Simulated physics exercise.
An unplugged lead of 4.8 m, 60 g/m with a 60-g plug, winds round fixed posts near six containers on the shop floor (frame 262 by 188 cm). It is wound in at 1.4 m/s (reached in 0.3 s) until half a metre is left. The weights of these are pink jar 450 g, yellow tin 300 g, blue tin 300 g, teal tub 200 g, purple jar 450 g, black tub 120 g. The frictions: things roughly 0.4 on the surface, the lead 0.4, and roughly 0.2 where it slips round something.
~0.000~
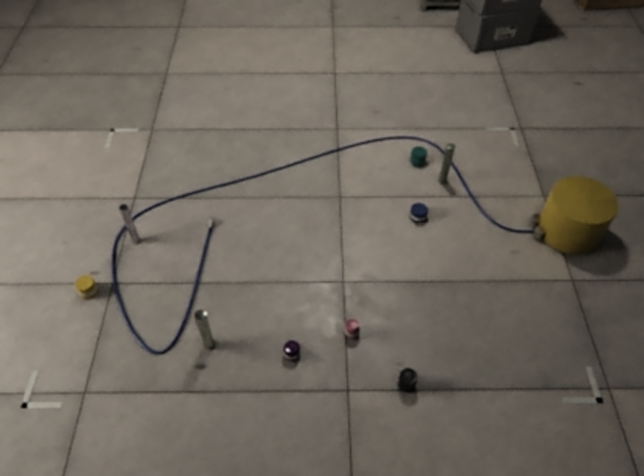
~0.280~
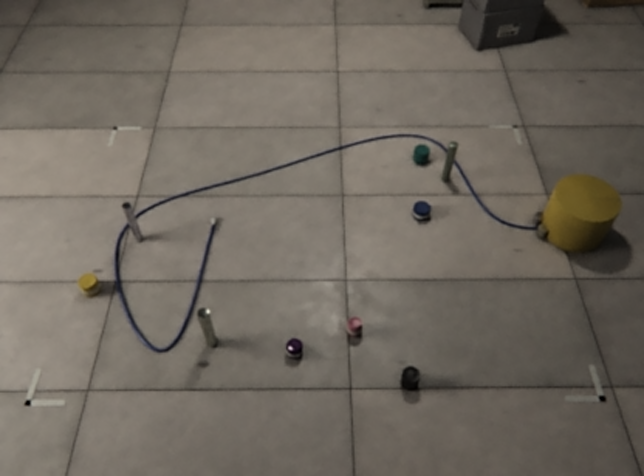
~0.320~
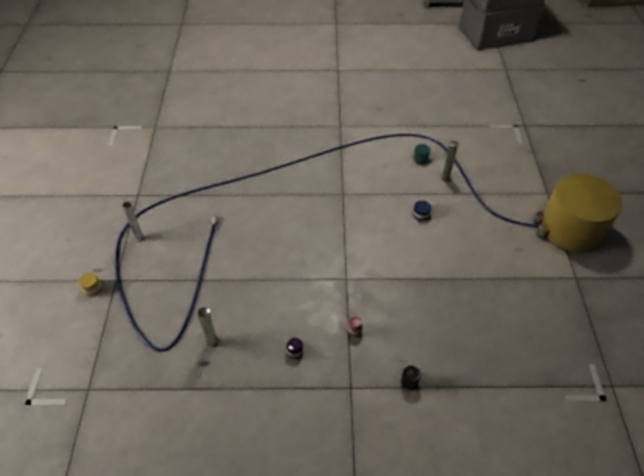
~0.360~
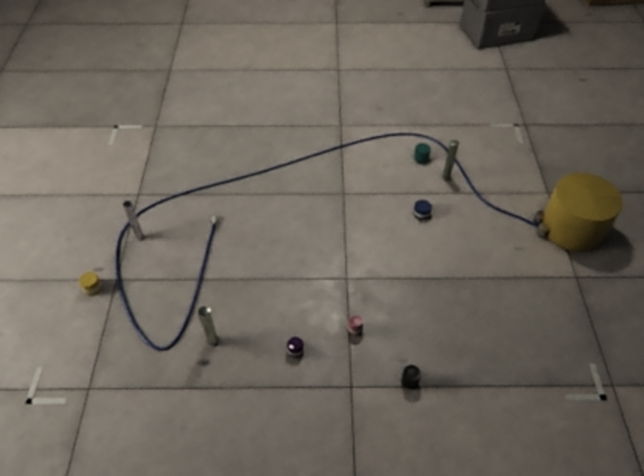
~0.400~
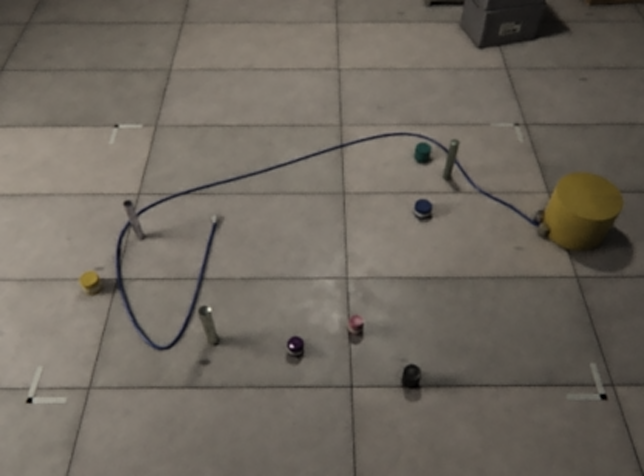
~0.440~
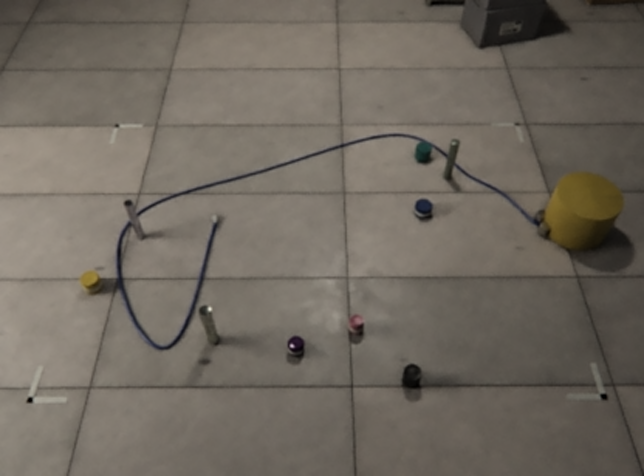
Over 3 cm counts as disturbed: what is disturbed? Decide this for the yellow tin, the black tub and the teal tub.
Yellow tin - undisturbed, black tub - undisturbed, teal tub - disturbed.
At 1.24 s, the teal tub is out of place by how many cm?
Teal tub: 20 cm.
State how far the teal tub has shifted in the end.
Net shift, approx.: Teal tub = 20 cm.
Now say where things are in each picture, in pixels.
Yellow tin (84, 282); black tub (409, 376); teal tub (420, 151); posts (200, 315) (451, 146) (123, 207); lead runs through (478, 206) (373, 141) (229, 183) (113, 269) (192, 298), in the first frame.
Lead runs through (481, 204) (232, 181) (195, 295), in the second frame.
Lead runs through (482, 203) (232, 180) (195, 295), in the third frame.
Lead runs through (486, 202) (233, 180) (196, 294), in the fourth frame.
Lead runs through (496, 199) (233, 179) (196, 293), in the fifth frame.
Yellow tin (89, 278); black tub (413, 372); teal tub (424, 147); lead runs through (508, 198) (378, 137) (234, 179) (118, 264) (196, 293), in the sixth frame.
After 1.2 s, plug at (215, 220); teal tub 22 cm off its start.
After 2.0 s, plug at (192, 170); teal tub 22 cm off its start.
After 2.8 s, plug at a place out of view; teal tub 22 cm off its start at (431, 173).
After 3.6 s, plug at (573, 183); teal tub 22 cm off its start.
After 4.4 s, plug at (513, 205); teal tub 22 cm off its start at (431, 173), yellow tin 0 cm off its start at (89, 278), black tub 0 cm off its start at (413, 372).
